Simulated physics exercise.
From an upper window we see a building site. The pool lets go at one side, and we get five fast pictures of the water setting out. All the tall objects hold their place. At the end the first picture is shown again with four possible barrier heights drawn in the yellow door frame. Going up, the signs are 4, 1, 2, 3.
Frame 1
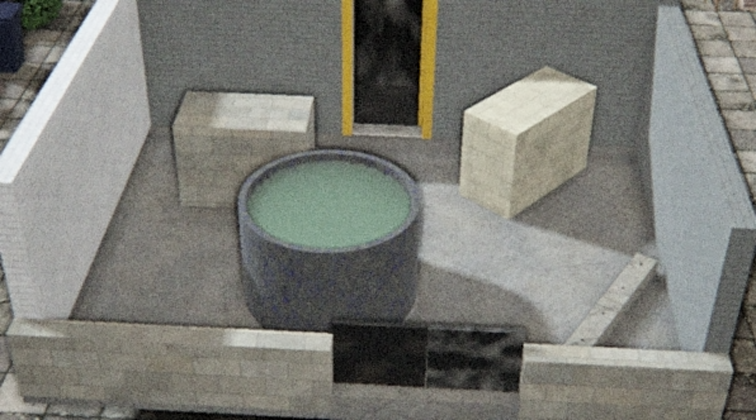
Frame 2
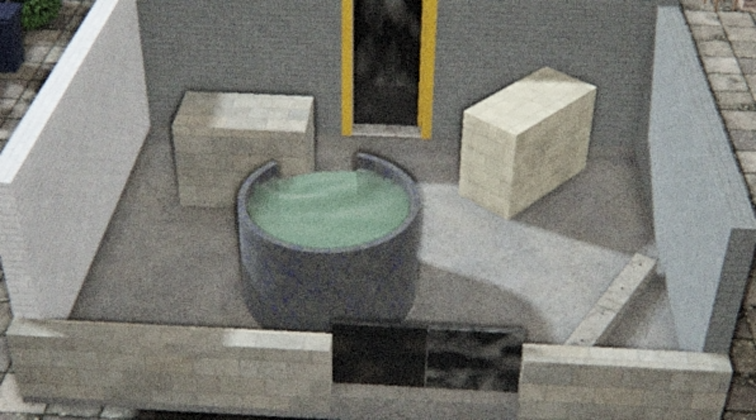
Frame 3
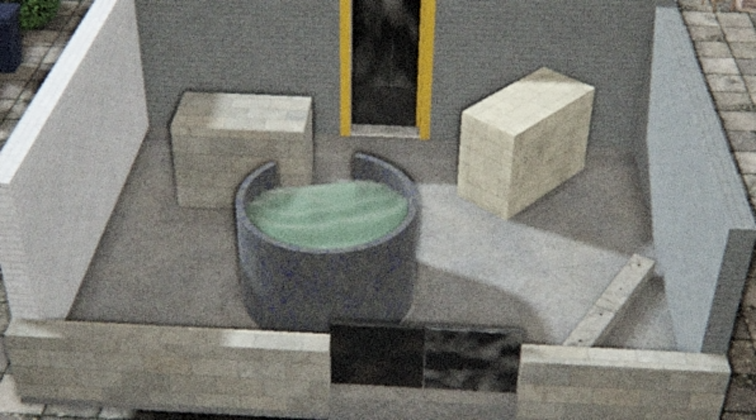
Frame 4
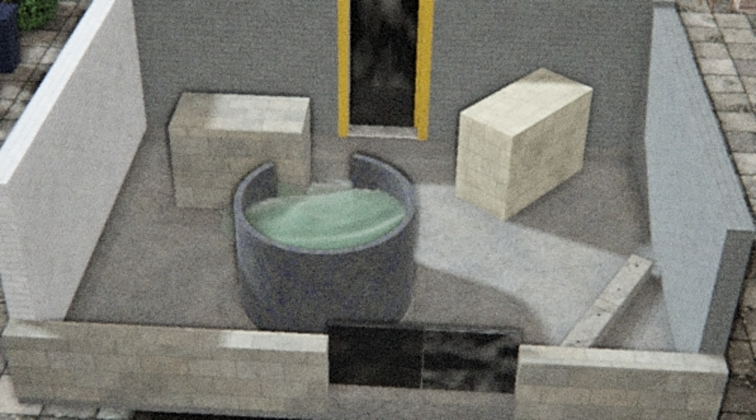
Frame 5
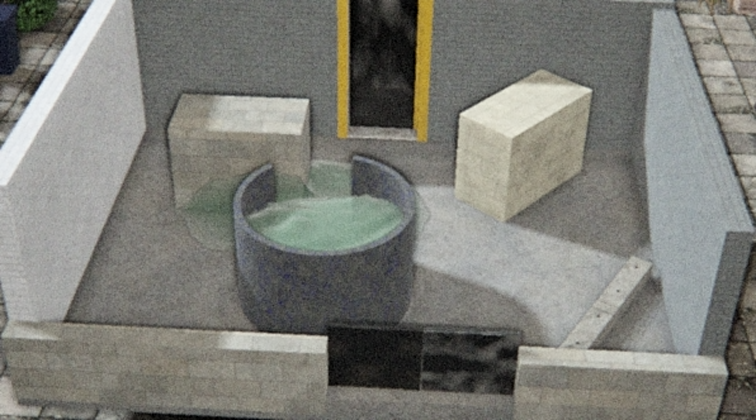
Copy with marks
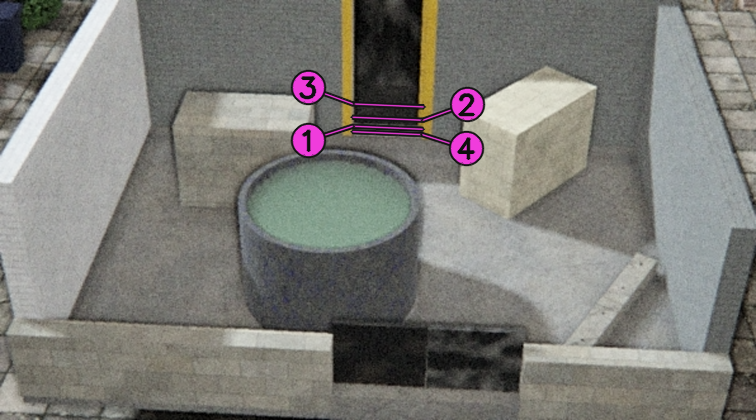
A round dark tub of green water stood in a walled yard with two pale blocks; a gap opened in its back rim, the water sloshed and dipped, and some spread onto the ground behind, leftward.
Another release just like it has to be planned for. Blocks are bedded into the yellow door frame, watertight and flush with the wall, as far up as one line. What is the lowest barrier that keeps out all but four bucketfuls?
Go for 3.
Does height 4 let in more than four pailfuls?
Yes, that goes wrong.
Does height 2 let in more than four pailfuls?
Yes, that goes wrong.
On the marked copy, 1 at (387, 127); 2 at (387, 118); 3 at (388, 105); 4 at (387, 133); from the bottom up 4, 1, 2, 3.
For height 1, dozens of bucketfuls pour in.
For height 2, about 14 bucketfuls get in.
For height 3, a bucket or two gets in.
For height 4, dozens of bucketfuls pour in.
